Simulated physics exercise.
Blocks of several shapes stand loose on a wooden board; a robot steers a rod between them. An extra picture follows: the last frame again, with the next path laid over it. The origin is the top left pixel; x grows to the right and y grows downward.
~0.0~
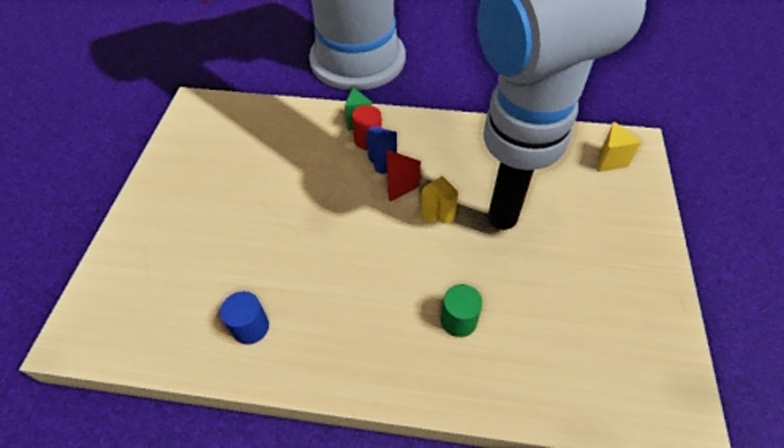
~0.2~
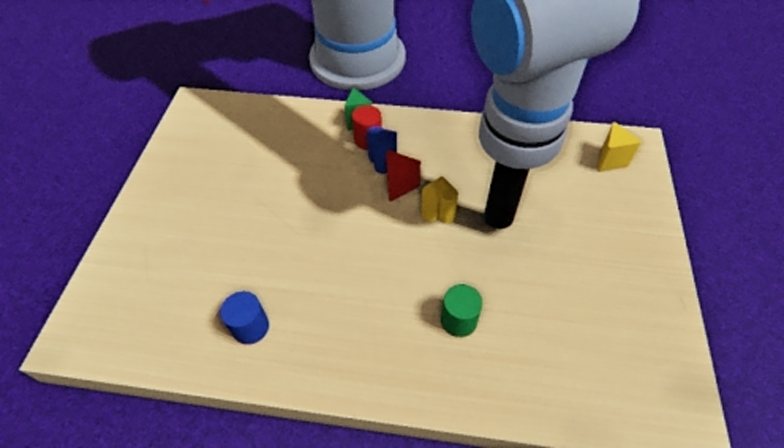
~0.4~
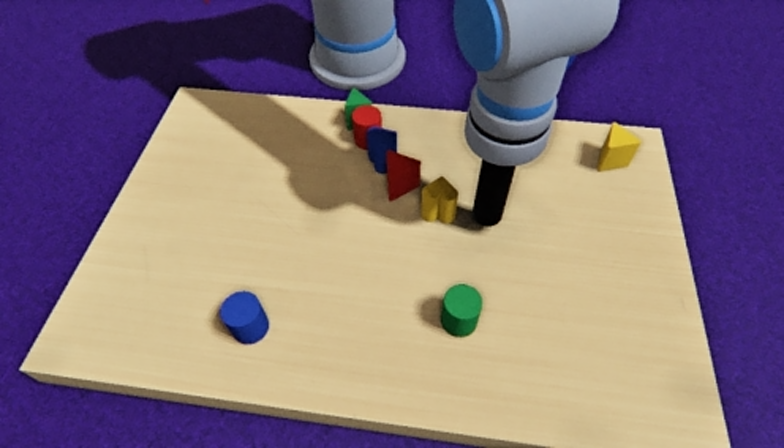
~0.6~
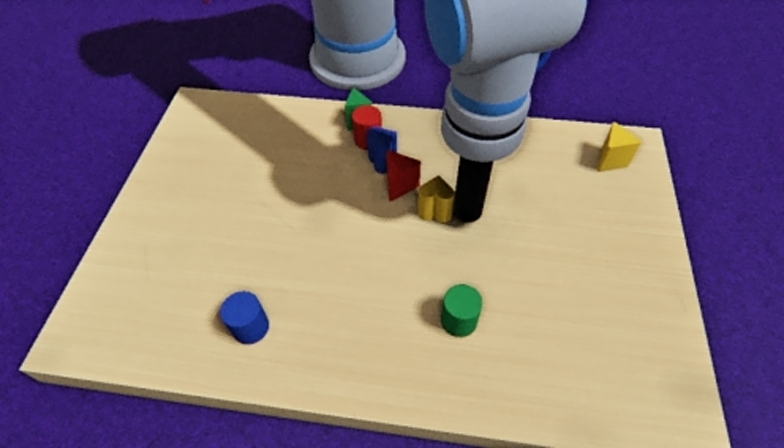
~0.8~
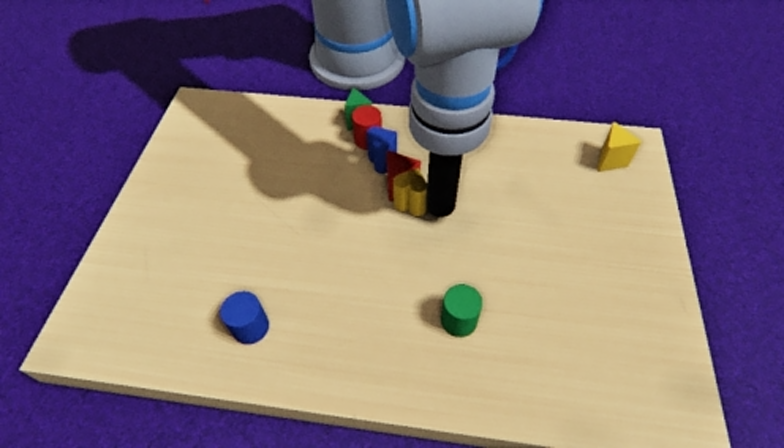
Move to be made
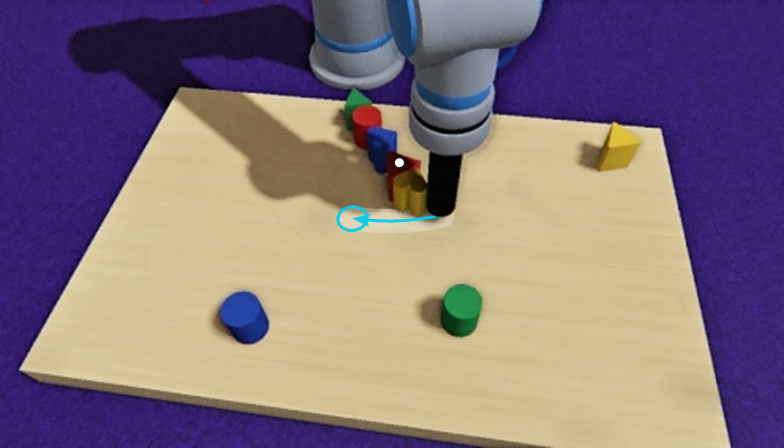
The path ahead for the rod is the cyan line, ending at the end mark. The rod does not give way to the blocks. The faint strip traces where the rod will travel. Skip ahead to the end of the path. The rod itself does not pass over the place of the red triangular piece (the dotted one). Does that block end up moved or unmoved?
By the last moment of the path, the red triangular piece has shifted.
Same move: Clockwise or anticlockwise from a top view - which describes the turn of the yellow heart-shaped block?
Turns clockwise.
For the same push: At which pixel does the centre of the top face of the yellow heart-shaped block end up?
In the picture, it is at (360, 174).
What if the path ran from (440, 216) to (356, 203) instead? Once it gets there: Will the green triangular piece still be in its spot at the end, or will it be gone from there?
The push misses it.
Drawn move, from (440, 216) by way of (396, 221) to (352, 218); the dot is on the red triangular piece.
The first path, step by step. One third of the way, rod at (411, 210); red triangular piece at (393, 160), turned 40° clockwise; yellow heart-shaped block at (388, 179), turned 30° clockwise.
Two thirds of the way, rod at (381, 211); red triangular piece at (391, 158), turned 55° clockwise; yellow heart-shaped block at (371, 176), turned 80° clockwise.
At the end, rod at (351, 208); blue heart-shaped block still; red triangular piece at (391, 158), turned 55° clockwise; yellow heart-shaped block at (360, 174), turned 120° clockwise.
